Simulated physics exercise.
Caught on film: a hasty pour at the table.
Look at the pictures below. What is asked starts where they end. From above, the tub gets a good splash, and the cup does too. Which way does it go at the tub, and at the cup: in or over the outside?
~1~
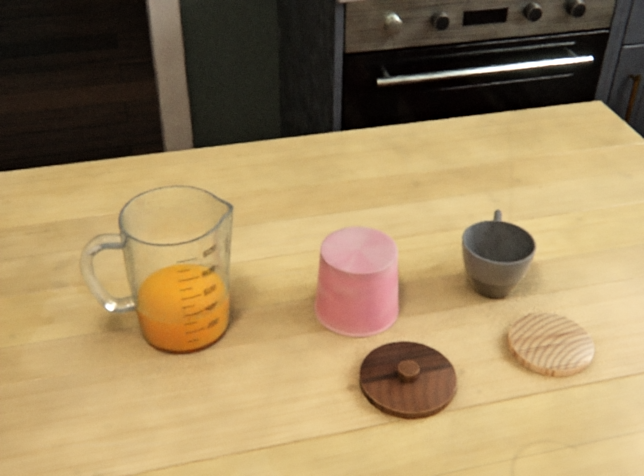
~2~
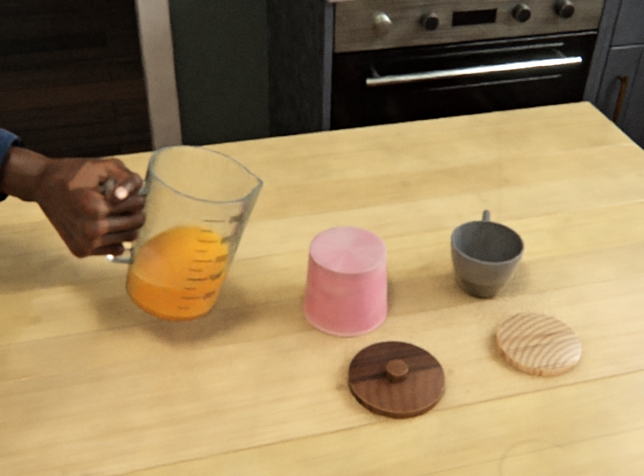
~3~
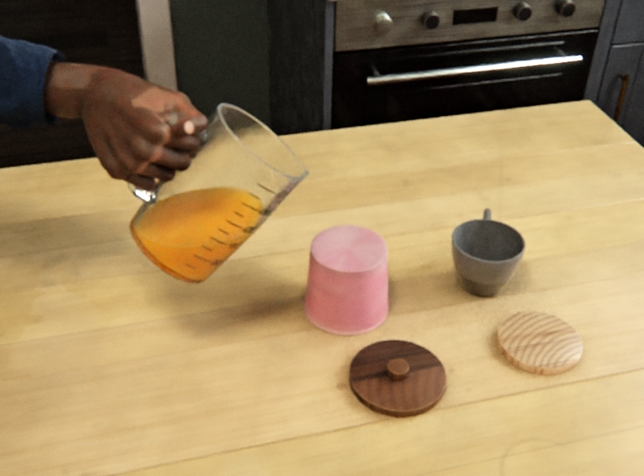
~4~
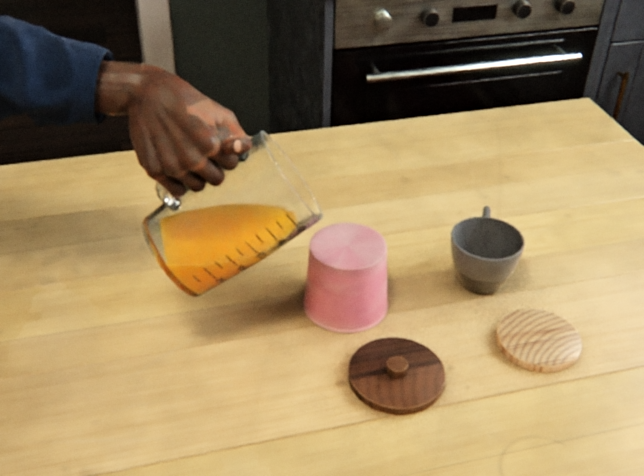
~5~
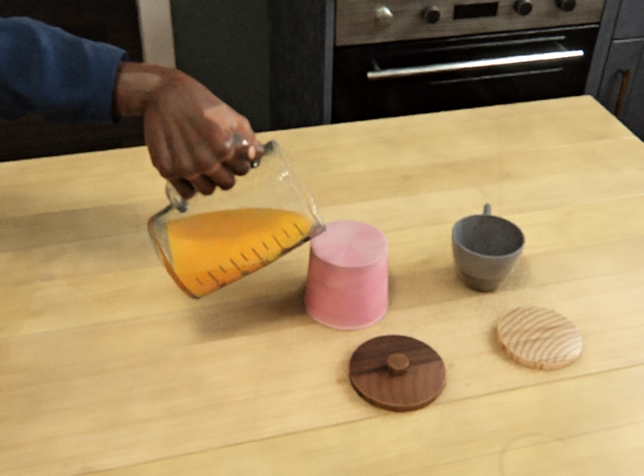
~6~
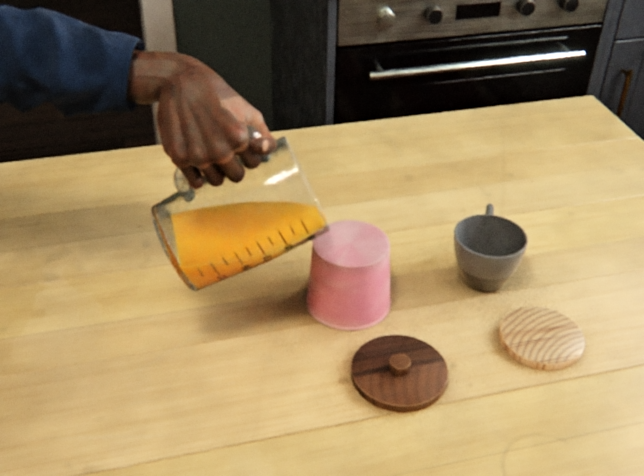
At the tub it goes over the outside; at the cup it goes in.
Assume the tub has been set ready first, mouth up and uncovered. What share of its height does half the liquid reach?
It reaches something close to 30 per cent.
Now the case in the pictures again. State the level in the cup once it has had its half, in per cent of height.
Near 75 in a hundred.
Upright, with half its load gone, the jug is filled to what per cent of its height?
The level stands at around 15 per cent of the height.
Shortly, it runs off the upturned base of the tub.
Then, the orange juice goes into the cup.
At the finish, the tub is empty, in a puddle; the cup has its share inside.
